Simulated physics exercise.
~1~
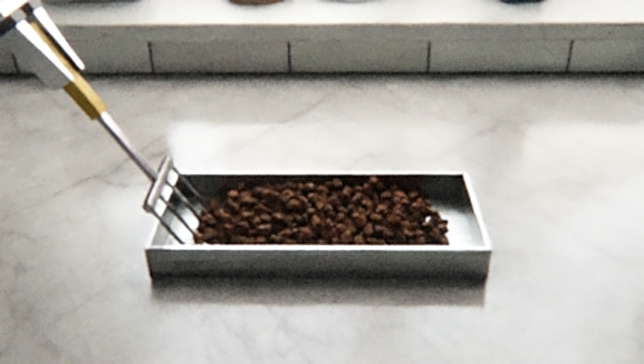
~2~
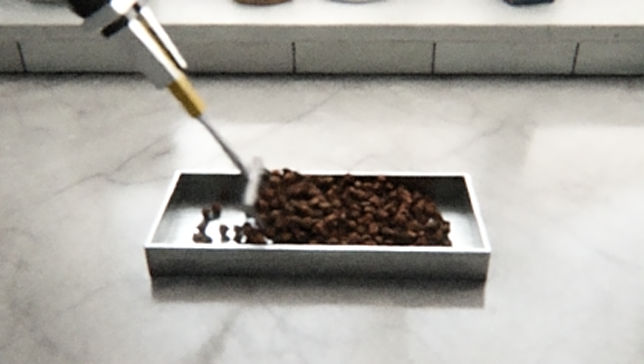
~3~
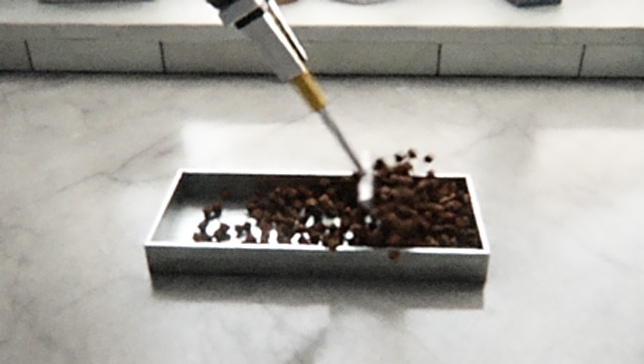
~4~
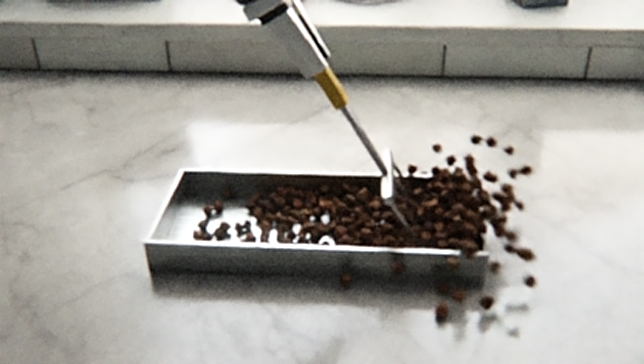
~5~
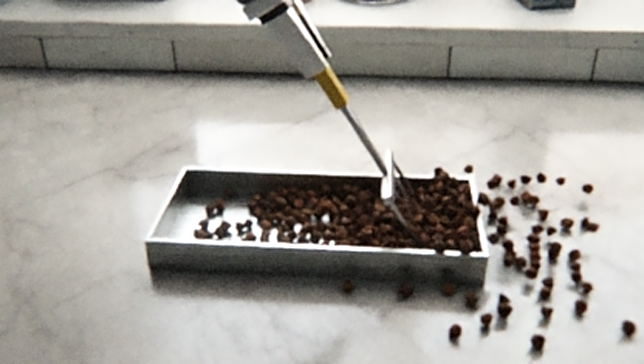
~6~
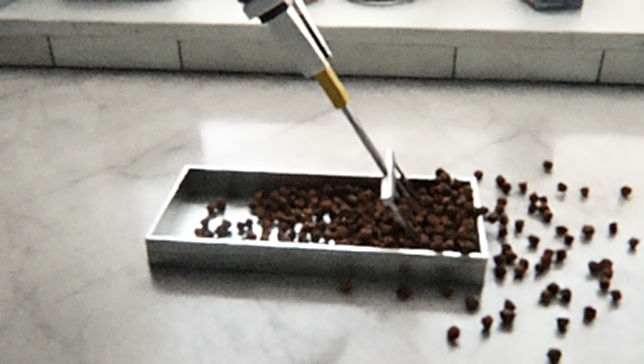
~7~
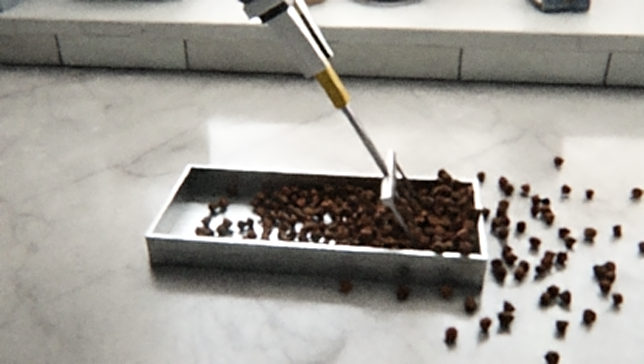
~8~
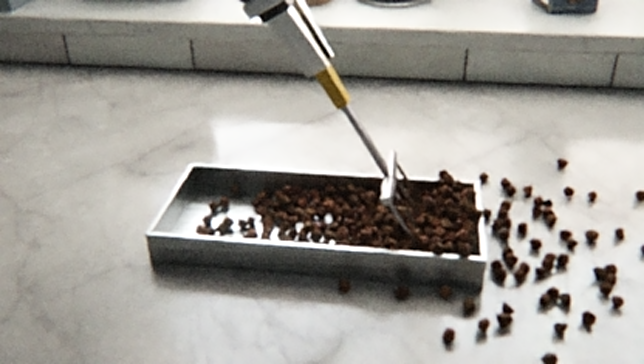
A fork held by a robot arm swept right through a metal trough of small brown pellets, piling them toward the far end and flinging some over the edge, then stopped, leaving most in the trough and the rest scattered across the marble surface.
